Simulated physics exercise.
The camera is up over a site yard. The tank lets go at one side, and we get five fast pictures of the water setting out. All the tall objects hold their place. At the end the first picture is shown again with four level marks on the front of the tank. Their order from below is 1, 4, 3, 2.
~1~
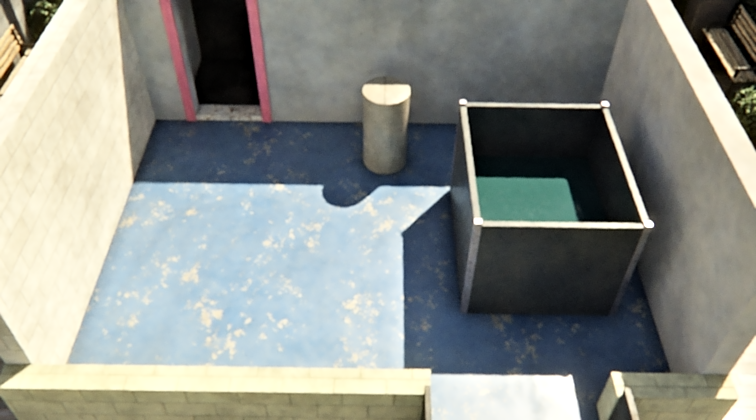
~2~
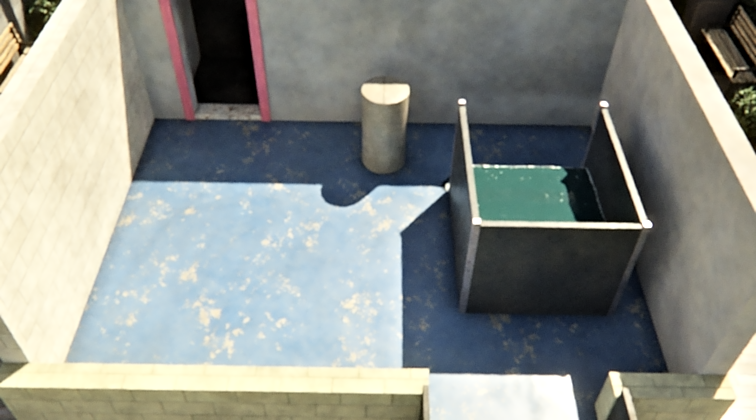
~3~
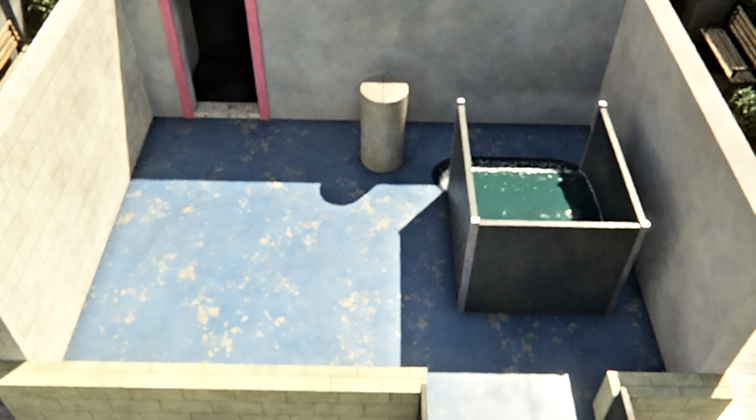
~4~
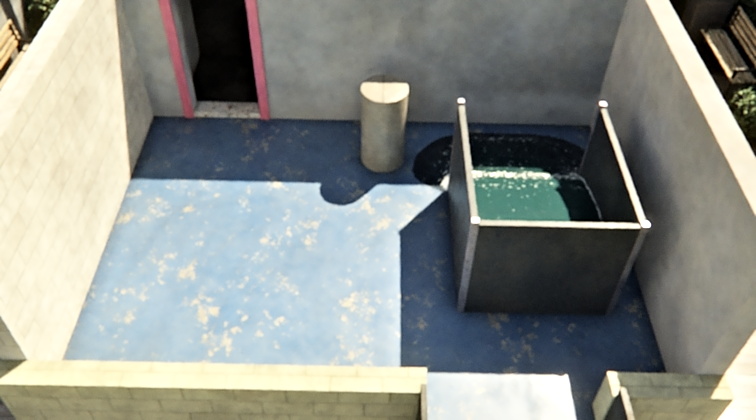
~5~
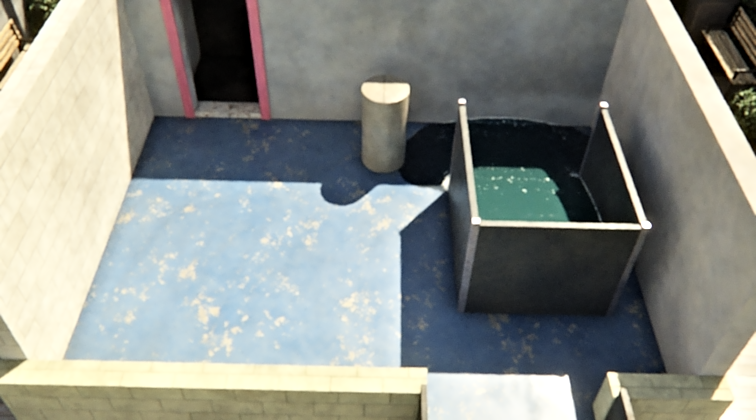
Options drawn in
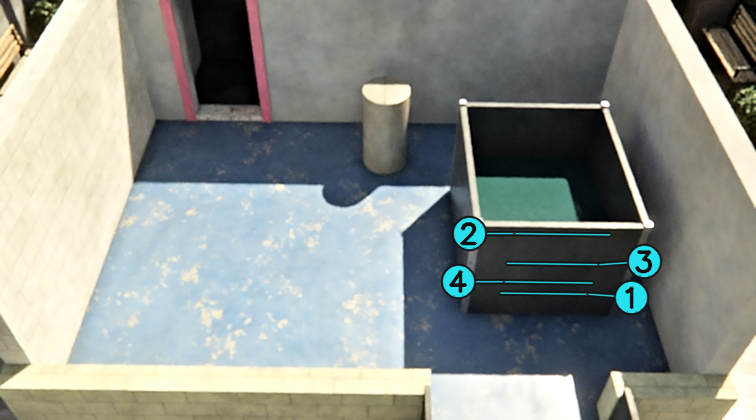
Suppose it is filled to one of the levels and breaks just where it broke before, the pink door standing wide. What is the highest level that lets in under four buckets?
Line 3.
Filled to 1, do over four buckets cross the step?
No, that is safe.
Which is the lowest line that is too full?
That would be 2.
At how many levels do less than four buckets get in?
Three.
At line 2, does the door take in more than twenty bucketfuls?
No.
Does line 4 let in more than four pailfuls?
No, that is safe.
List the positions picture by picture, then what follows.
The first frame shows water in the tank at rest, its middle at (535, 209); foot of the pink doorway at (230, 120); open gate at (522, 368).
In the second frame, water covers 2 % of the ground, its front hidden from here.
In the third frame, water covers 5 % of the ground, its front hidden from here.
In the fourth frame, 10 % of the ground under water, visible out to (428, 153).
In the fifth frame, 14 % of the ground under water, visible out to (423, 138).
In cyan, 1 at (544, 293); 2 at (561, 234); 3 at (553, 264); 4 at (547, 282); from the bottom up 1, 4, 3, 2.
With 1, nothing gets over.
With 2, about 9 bucketfuls get in.
With 3, a bucket or two gets in.
With 4, nothing gets over.
